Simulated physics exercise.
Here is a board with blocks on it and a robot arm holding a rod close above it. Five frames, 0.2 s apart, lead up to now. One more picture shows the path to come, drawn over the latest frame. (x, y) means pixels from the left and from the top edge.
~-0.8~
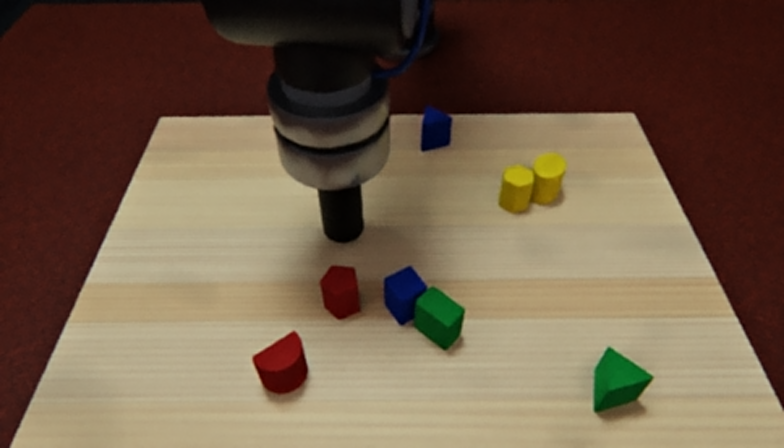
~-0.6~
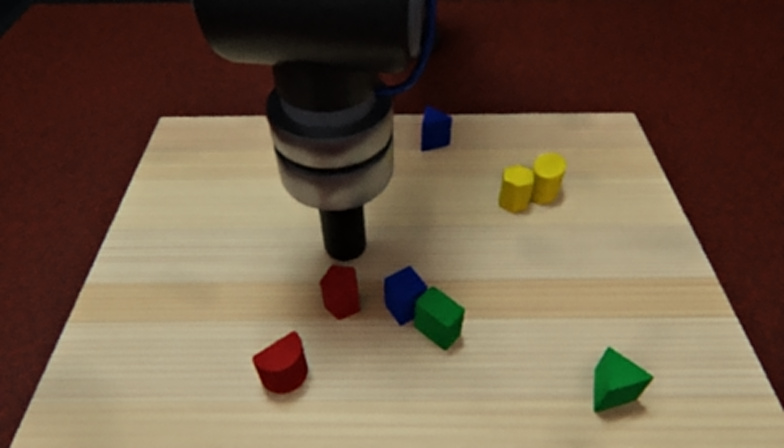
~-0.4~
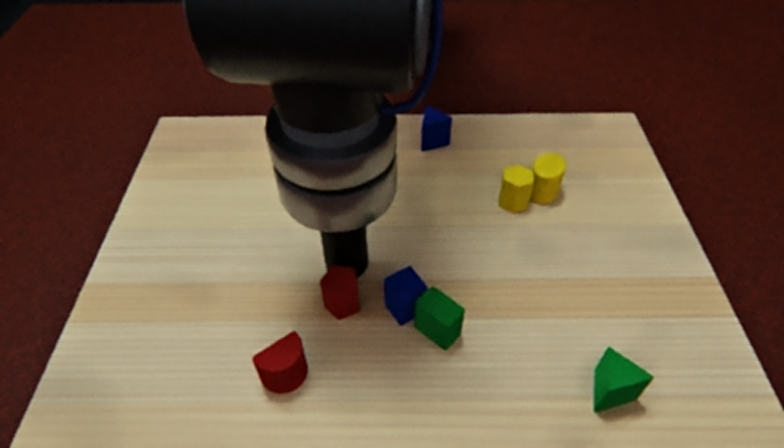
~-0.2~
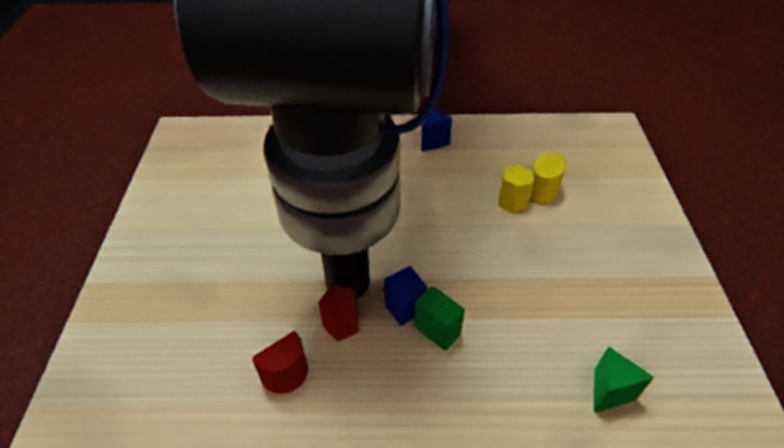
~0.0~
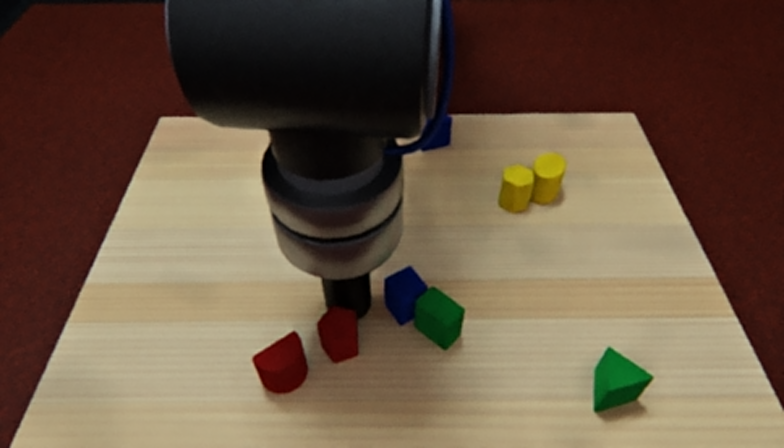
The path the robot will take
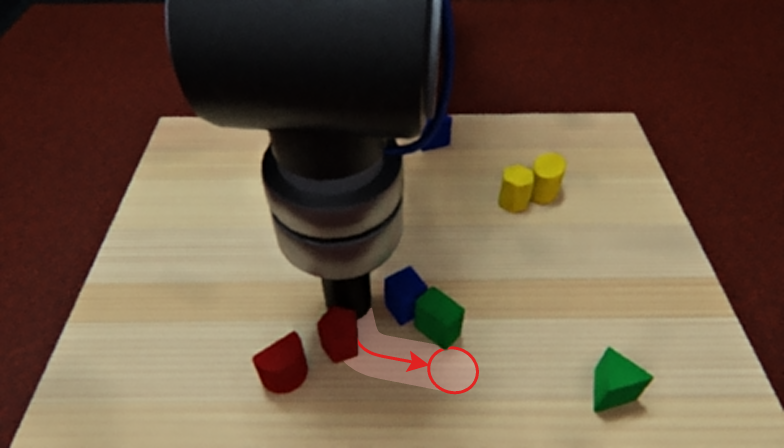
A robot arm with a black rod moved forward over a wooden board of colored blocks, reached the red five-sided block, and pushed it a short way toward the front, beside the rounded red block.
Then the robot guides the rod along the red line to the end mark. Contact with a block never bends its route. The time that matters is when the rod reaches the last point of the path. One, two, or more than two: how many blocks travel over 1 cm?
The answer is one block, counting only moves over 1 cm.
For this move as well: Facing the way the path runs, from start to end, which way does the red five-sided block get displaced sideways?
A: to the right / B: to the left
Correct choice: A.
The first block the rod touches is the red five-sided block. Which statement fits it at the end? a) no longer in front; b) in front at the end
I'll go with a - no longer in front.
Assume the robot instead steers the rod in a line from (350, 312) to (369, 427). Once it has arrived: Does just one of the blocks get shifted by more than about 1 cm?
The answer is yes.
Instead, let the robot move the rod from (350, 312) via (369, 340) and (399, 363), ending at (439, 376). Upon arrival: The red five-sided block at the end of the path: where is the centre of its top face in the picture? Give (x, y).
I predict (339, 348).
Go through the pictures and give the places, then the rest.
In the first picture, lower end of the rod (344, 228), tops of blocks, red five-sided block (340, 279), green oblong (440, 305).
In the second picture, rod (345, 245), blocks as before.
In the third picture, rod (347, 264), blocks as before.
In the fourth picture, rod (348, 283), red five-sided block (339, 300).
In the fifth picture, rod (349, 303), red five-sided block (338, 322), green oblong (440, 305).
The drawn path runs from (350, 312) through (363, 348) and (407, 361) to (453, 370).
The first path, step by step. One third of the way, rod (362, 339); red five-sided block (338, 359), turned 20° clockwise.
Two thirds of the way, rod (407, 352); red five-sided block (338, 359), turned 25° clockwise.
At the end, rod (454, 361); red five-sided block (338, 359), turned 25° clockwise; green oblong not moved.
